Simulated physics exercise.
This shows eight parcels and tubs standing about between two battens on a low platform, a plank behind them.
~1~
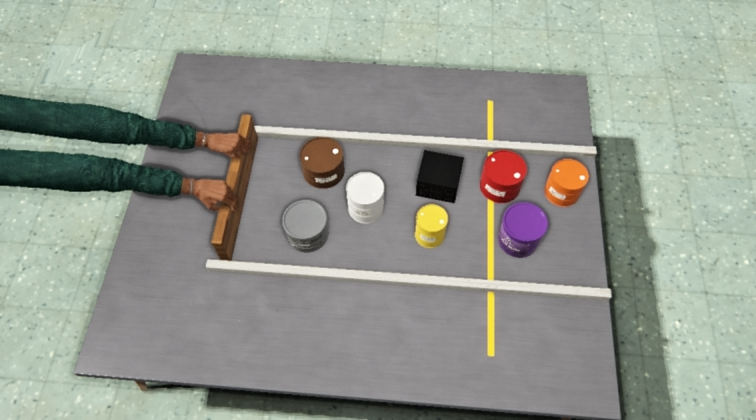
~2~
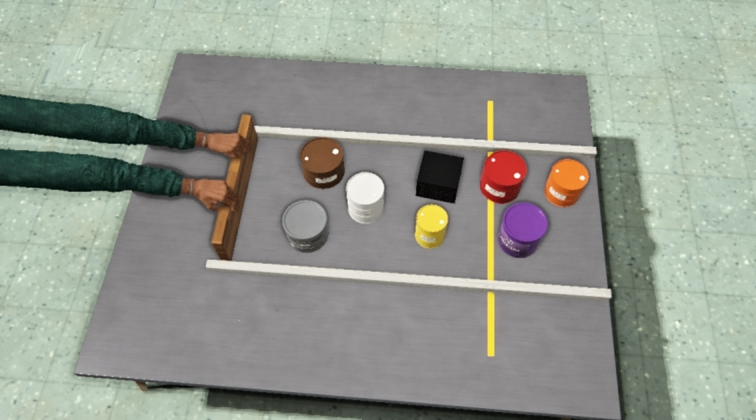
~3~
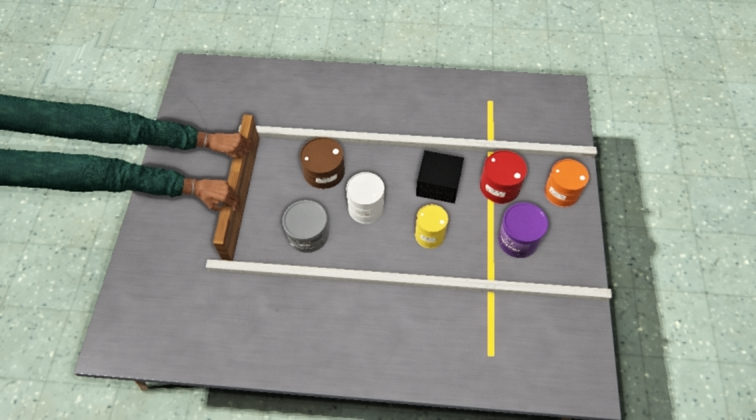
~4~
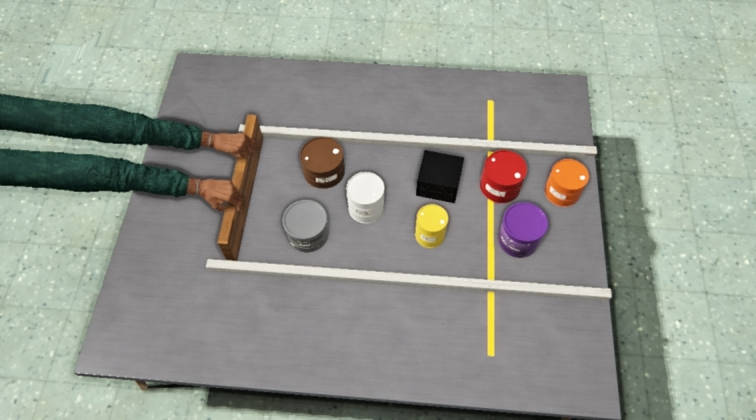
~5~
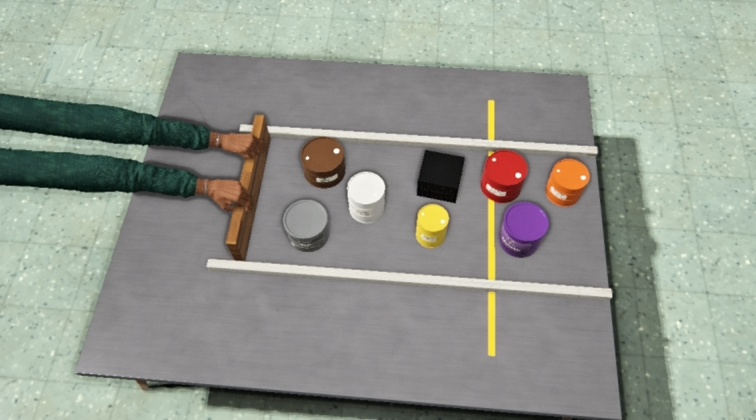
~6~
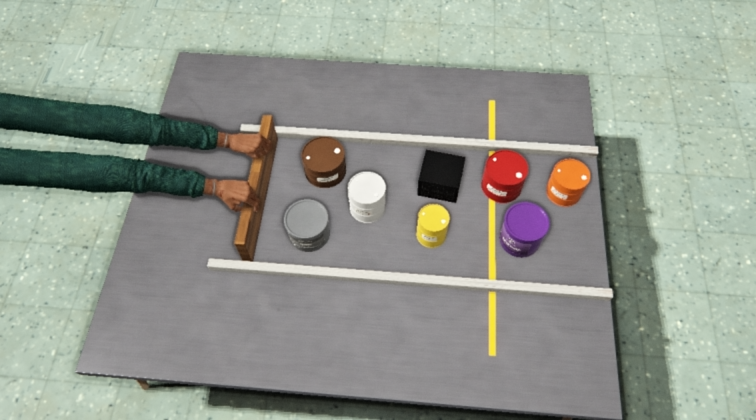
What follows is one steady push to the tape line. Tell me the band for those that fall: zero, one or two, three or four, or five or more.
The number that fall off is one or two.
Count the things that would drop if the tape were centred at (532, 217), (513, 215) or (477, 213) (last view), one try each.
The counts: 2, 2 and 1.
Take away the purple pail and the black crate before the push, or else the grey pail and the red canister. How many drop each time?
0 in the first case, 0 in the second.
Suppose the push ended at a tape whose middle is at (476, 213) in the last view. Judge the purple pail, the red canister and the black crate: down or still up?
The purple pail does not fall, the red canister survives, the black crate stays on.
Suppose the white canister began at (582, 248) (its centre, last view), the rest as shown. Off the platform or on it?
Then it is kept.
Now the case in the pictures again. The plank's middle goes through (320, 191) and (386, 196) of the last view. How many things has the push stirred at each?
At the one place 2, at the other 5.
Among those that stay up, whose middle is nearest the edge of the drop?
That is the red canister.
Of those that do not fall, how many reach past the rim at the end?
That would be 1.
Soon after, none off yet; orange canister at rest near (568, 183); purple pail at rest near (523, 231); red canister at rest near (504, 177).
Then, none off yet; orange canister at rest near (568, 183); purple pail at rest near (523, 231); red canister moved a little near (520, 178).
At rest, the number that fall off is one or two; fallen, orange canister.
